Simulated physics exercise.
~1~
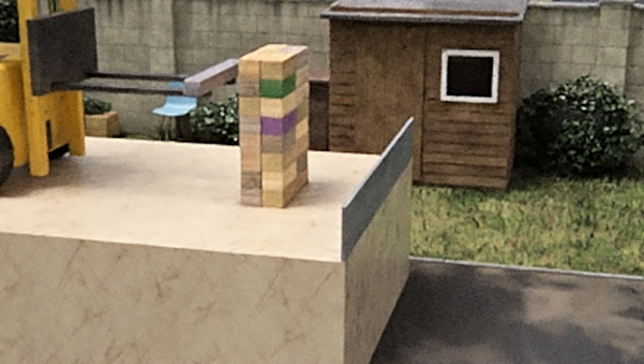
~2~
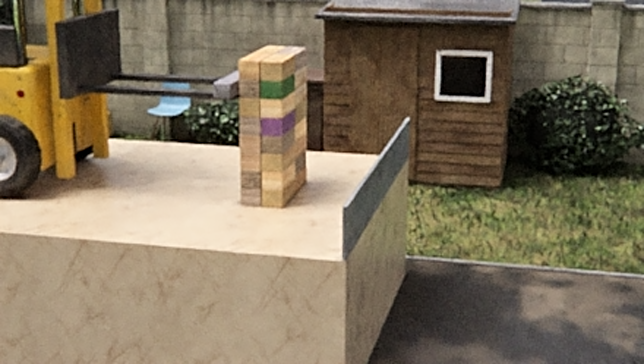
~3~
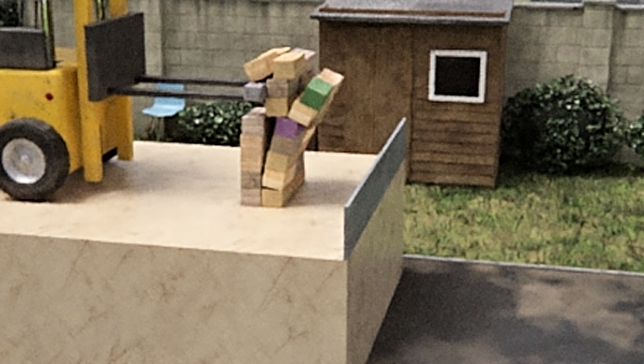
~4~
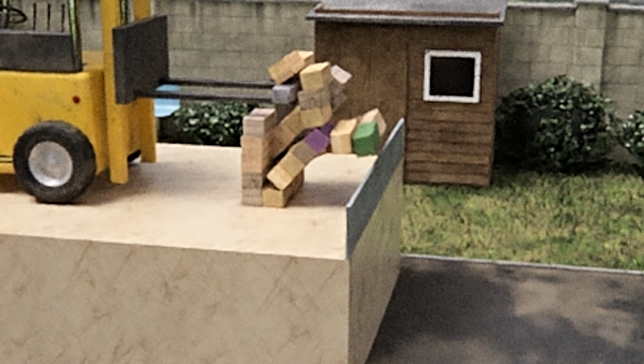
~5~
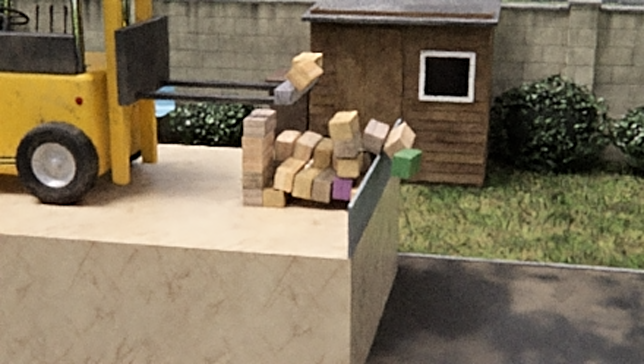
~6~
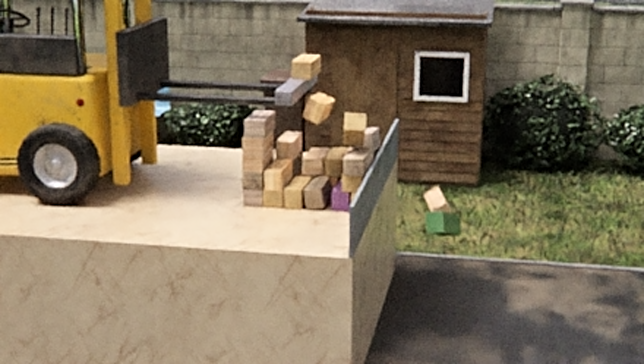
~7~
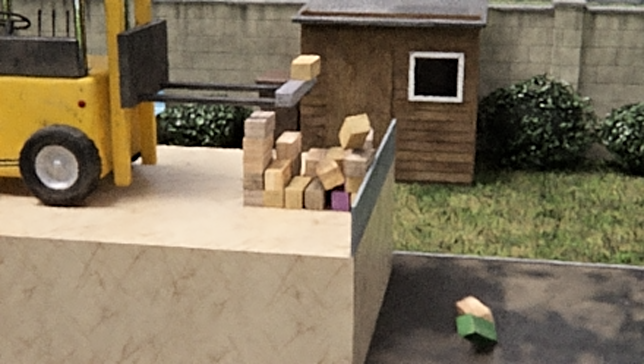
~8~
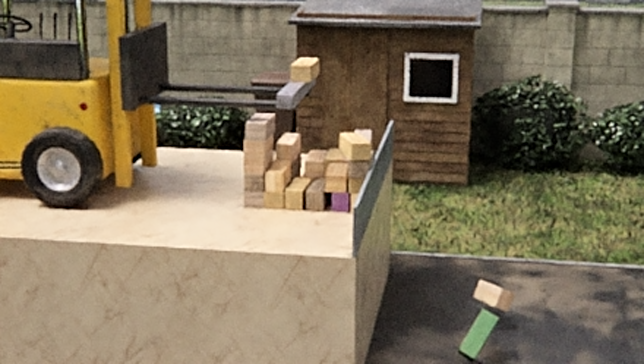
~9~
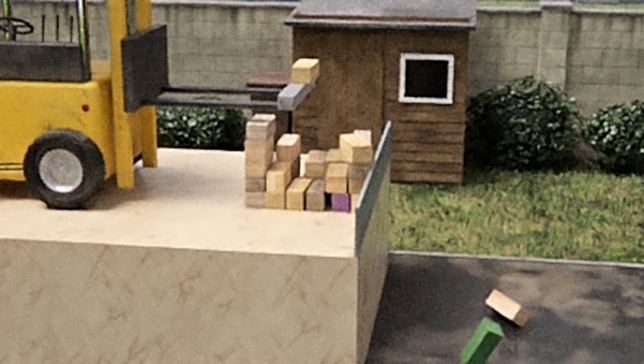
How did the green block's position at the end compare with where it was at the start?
It started near the top of the stack on the raised deck, and it ended up down on the dark ground below, to the right of the deck.
